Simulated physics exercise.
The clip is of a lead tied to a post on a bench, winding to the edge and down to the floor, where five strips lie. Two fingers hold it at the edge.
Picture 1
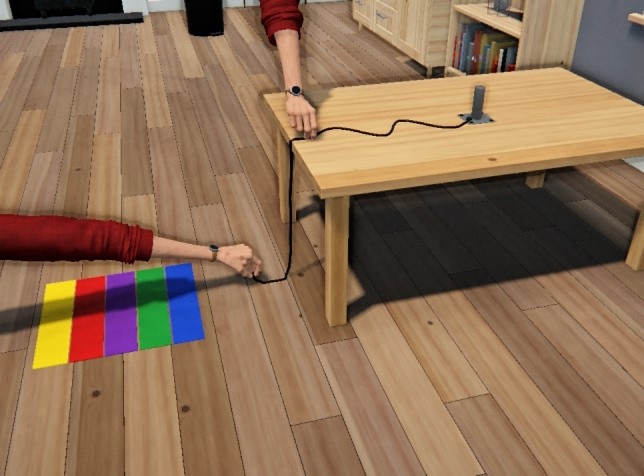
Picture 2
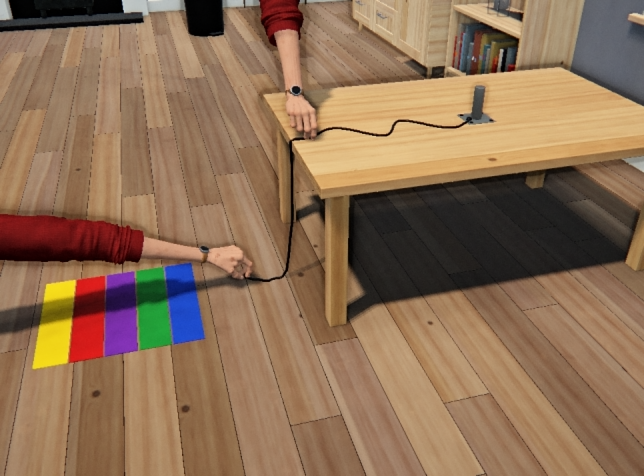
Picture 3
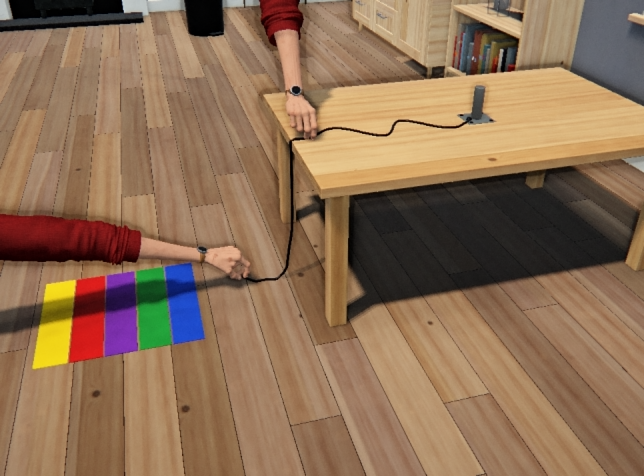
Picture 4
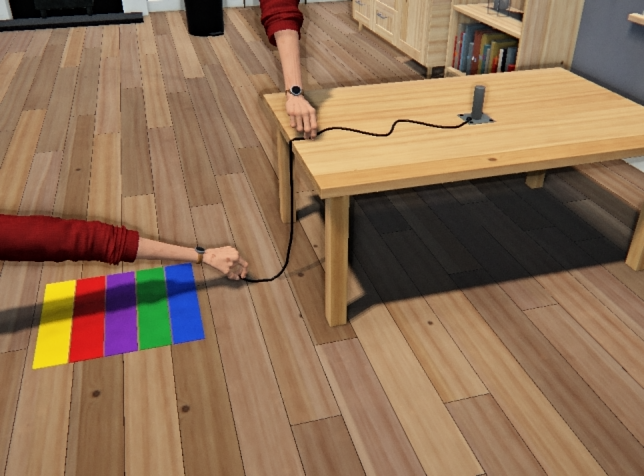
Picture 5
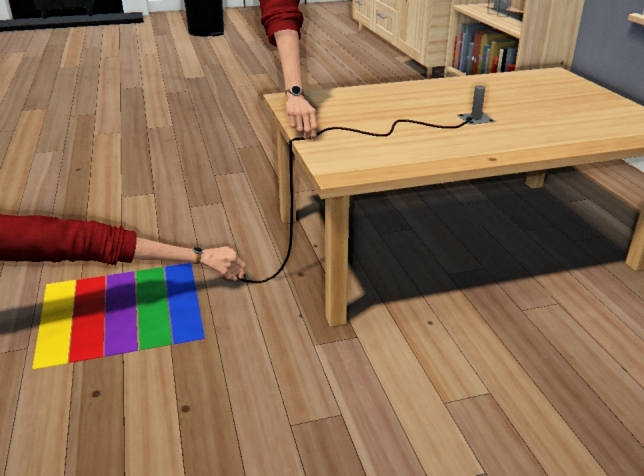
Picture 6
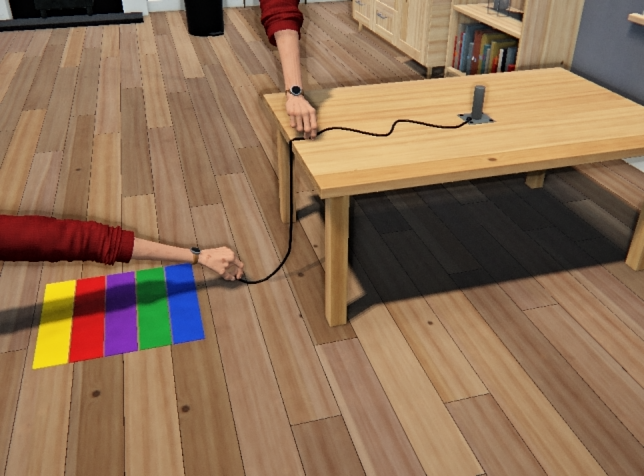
We see a dark cord running from a post across a wooden table and over its edge, one hand resting there, while a lower hand holding the cord's end moves slightly left above the floor beside five coloured strips.
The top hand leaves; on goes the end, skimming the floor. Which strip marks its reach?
The red one.
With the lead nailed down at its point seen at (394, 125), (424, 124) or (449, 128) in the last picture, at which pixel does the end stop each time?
Try by try, around (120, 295), (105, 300) and (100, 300).
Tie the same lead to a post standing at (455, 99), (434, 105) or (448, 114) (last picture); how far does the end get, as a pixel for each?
Try by try, around (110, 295), (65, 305) and (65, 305).
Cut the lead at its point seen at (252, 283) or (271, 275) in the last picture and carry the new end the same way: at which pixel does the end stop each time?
About (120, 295) and (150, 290).
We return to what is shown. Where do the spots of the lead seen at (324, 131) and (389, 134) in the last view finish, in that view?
At (282, 149), then (351, 133).
A little later, end near (158, 290); over green.
Next, end near (116, 296); over purple.
When it is tight, end near (91, 300); over red. It halts on the red strip.
